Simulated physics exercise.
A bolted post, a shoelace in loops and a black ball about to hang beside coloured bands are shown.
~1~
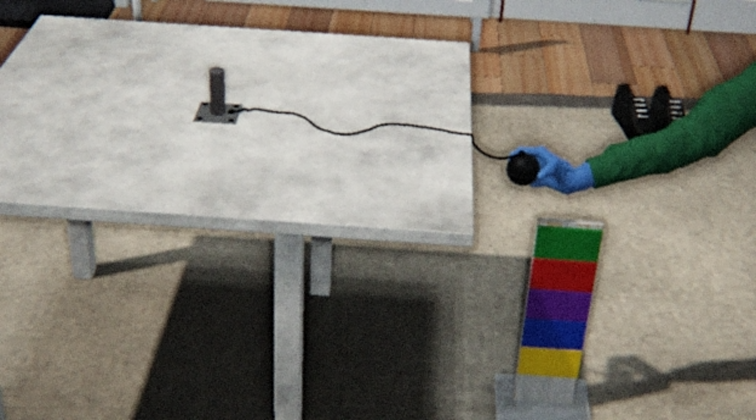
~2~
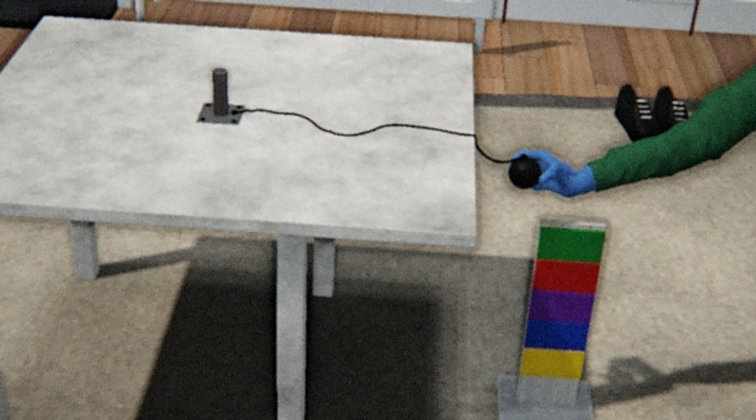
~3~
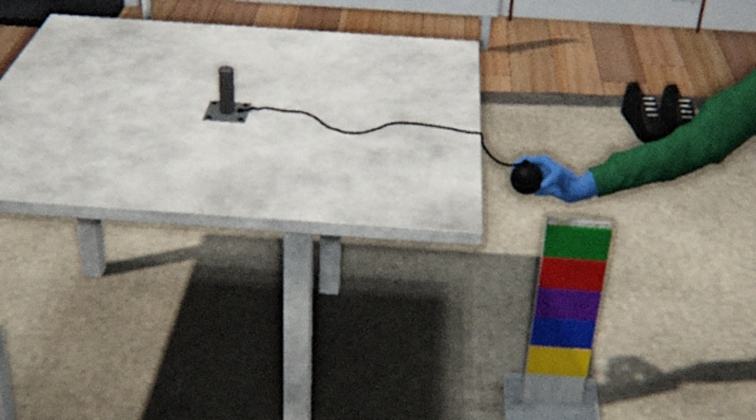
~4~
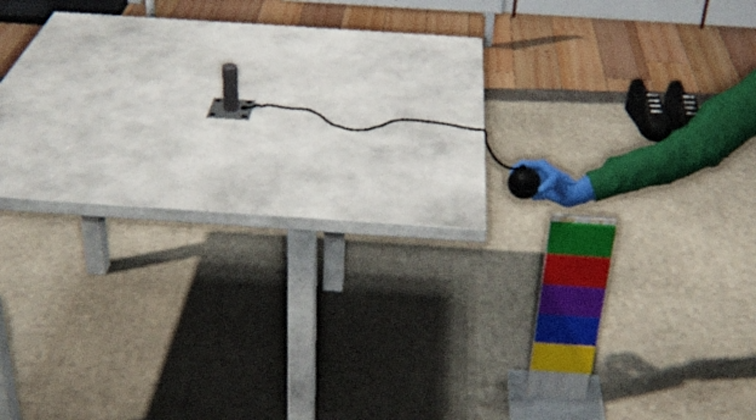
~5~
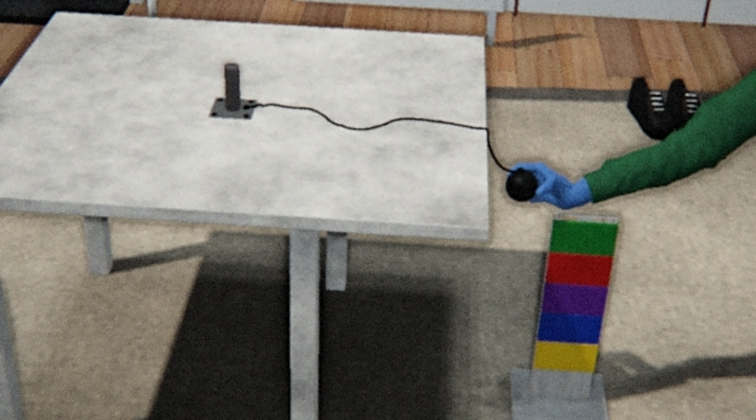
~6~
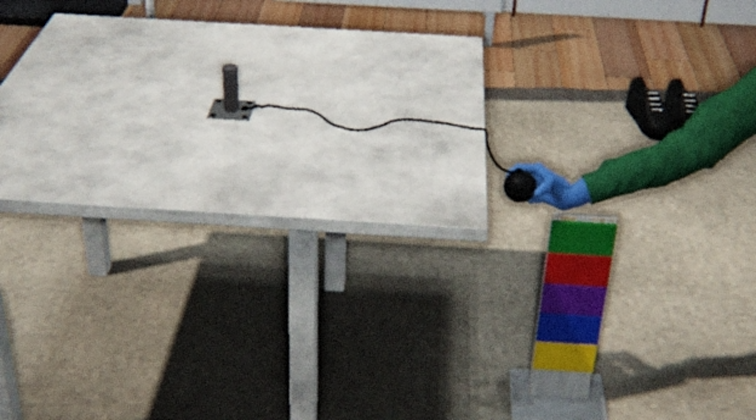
Beside a pale table, a blue-gloved hand lowering a black ball on a dark cord slightly, near an upright colour-banded board.
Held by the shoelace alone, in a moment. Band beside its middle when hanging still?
Green.
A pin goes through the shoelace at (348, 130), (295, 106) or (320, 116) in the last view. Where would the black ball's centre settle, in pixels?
First try near (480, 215), second near (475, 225), third near (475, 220).
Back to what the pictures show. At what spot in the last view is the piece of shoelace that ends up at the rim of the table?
It sits at about (459, 126).
Soon after, ball near (474, 230); level with green.
After that, ball near (490, 230); level with green.
In the end, ball near (475, 230); level with green. Its middle rests at the green band.
